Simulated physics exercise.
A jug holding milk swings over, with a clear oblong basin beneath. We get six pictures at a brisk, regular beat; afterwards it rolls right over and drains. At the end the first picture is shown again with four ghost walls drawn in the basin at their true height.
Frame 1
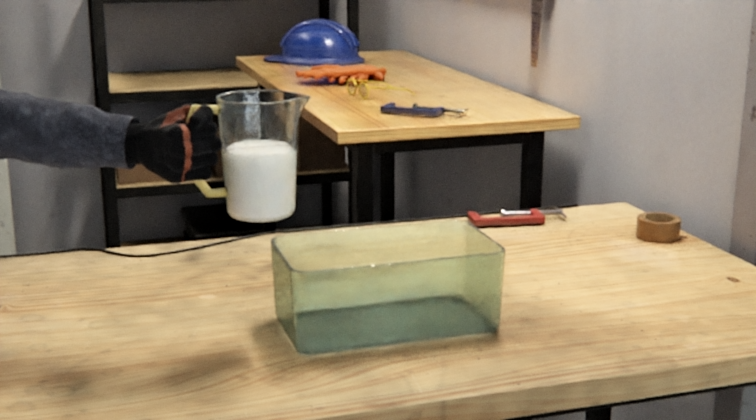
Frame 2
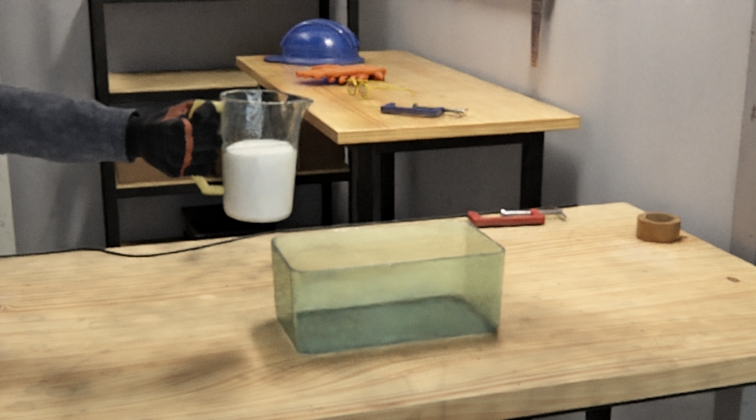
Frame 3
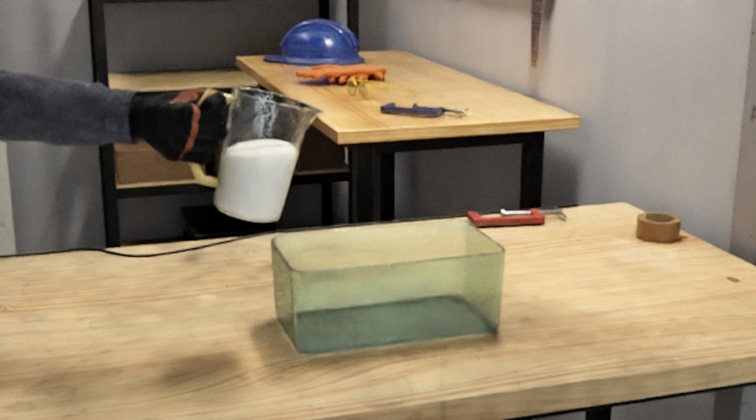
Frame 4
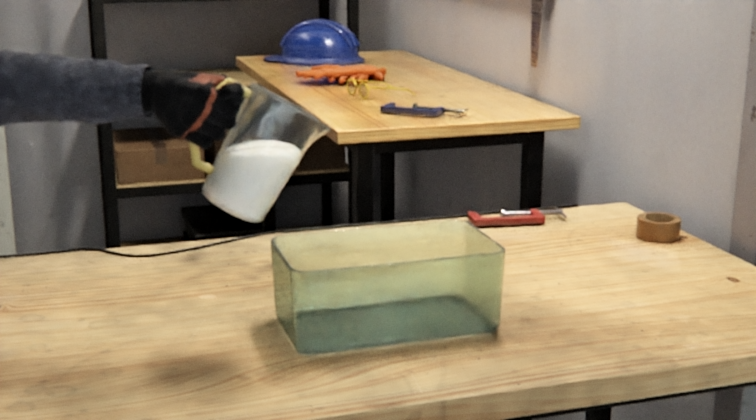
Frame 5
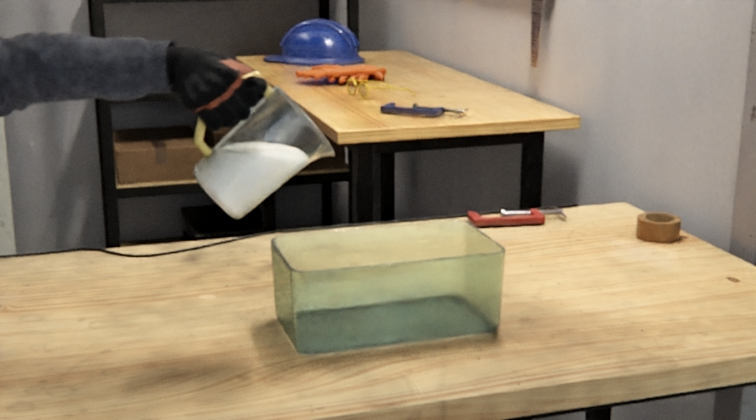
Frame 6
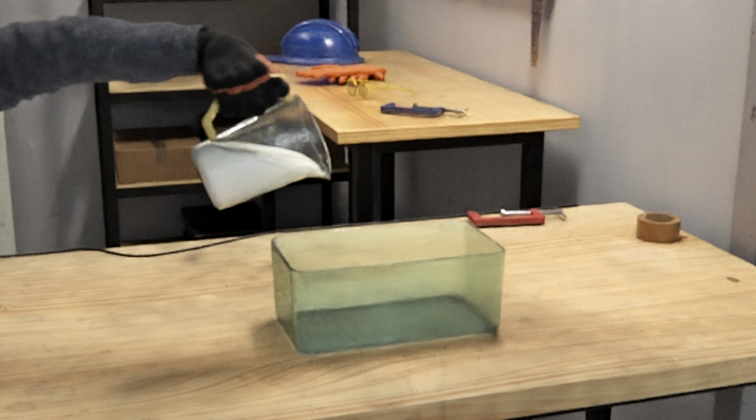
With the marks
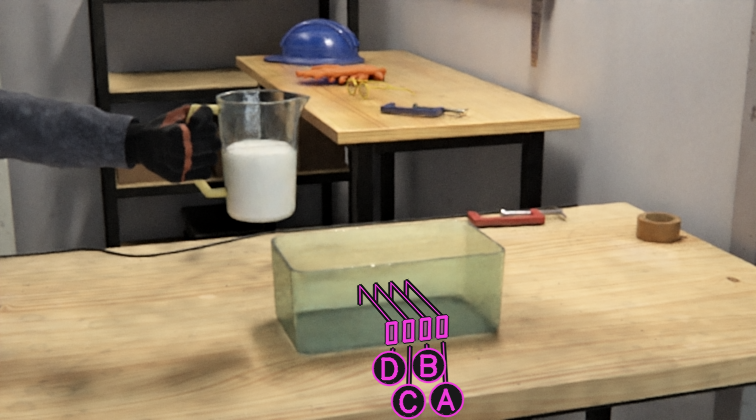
In a workshop, a gloved hand steadily tilting a clear jug of milk rightward above a clear oblong basin on a wooden table.
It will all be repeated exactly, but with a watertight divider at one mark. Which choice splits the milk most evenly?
Choose D.
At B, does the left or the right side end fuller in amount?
The left side.
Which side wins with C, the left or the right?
The left one.
On the marked copy, A at (443, 342); B at (426, 344); C at (409, 346); D at (392, 349).
With A, about 83 % ends left of the wall and 14 % right of it; 3 % is lost outside.
With B, about 85 % ends left of the wall and 12 % right of it; 4 % is lost outside.
With C, about 75 % ends left of the wall and 22 % right of it; 3 % is lost outside.
With D, about 51 % ends left of the wall and 47 % right of it.
